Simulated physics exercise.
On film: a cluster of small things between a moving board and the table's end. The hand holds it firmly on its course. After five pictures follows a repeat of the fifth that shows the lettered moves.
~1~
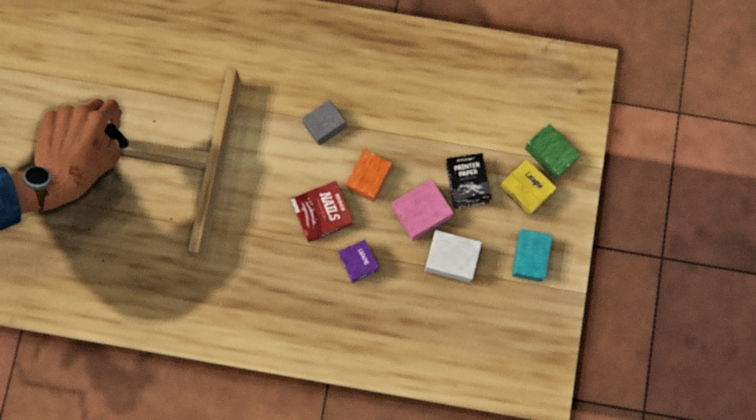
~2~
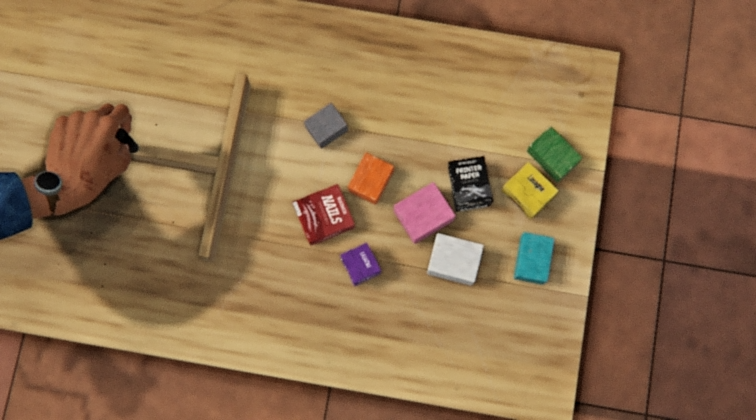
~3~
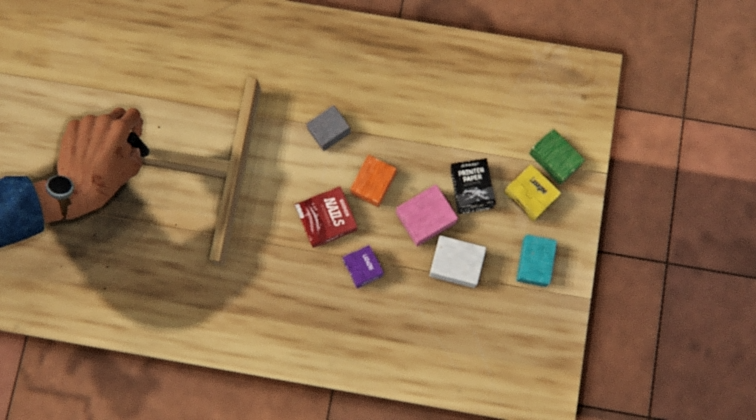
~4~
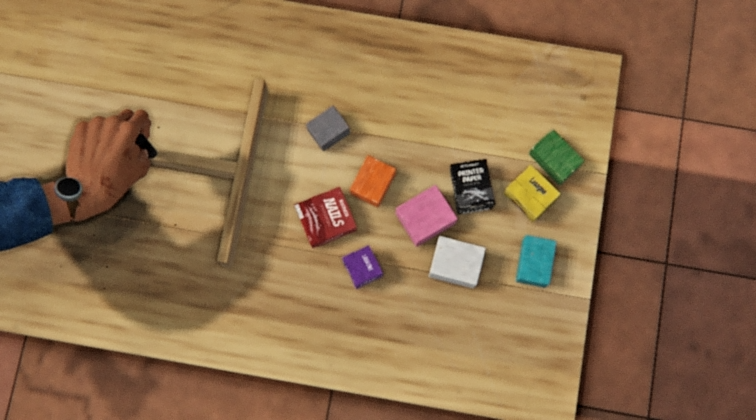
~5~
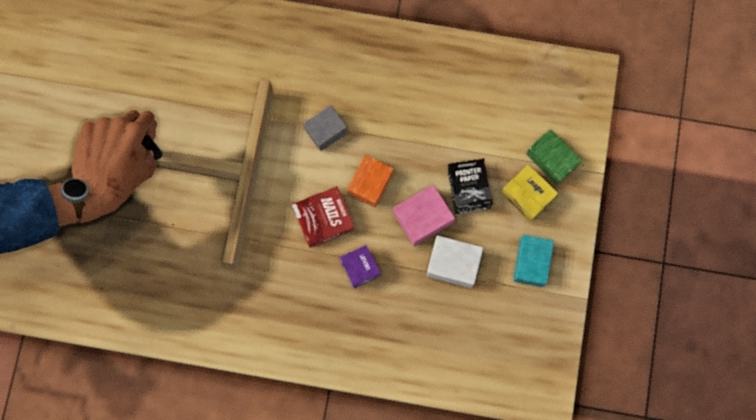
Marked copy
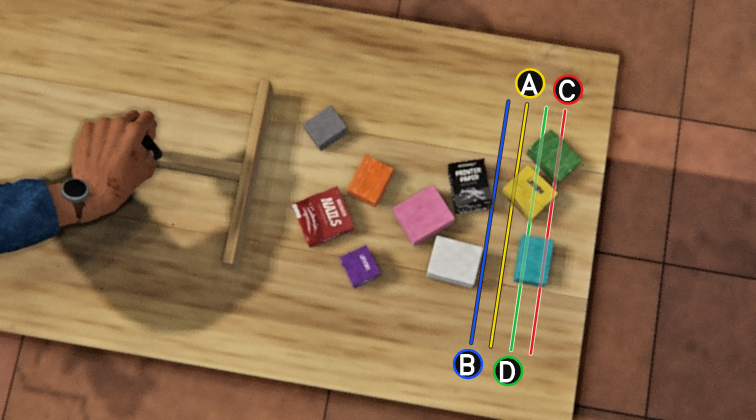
We see a hand with a watch holding a T-shaped wooden pusher on a table, easing it slowly rightward toward a scattered group of small coloured blocks and packets, which stay in place, untouched by the board.
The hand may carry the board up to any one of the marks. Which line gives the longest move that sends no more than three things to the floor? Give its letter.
It should halt at D.
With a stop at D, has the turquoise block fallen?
By then, yes.
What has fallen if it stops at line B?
It is the turquoise block.
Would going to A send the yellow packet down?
Yes.
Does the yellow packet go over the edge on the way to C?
Yes.
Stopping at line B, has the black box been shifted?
Yes.
On the marked copy, A at (509, 222); B at (490, 219); C at (548, 229); D at (529, 226).
Following D. Soon after the start, board (348, 187); purple packet (368, 275); grey block (386, 130).
Later, board (450, 204); turquoise block (555, 267); green block (567, 150).
In the end, board (530, 218); yellow packet over the edge; turquoise block over the edge; three fallen.
As for the rest, A is within the limit but short; B is within the limit but short; C drops six.
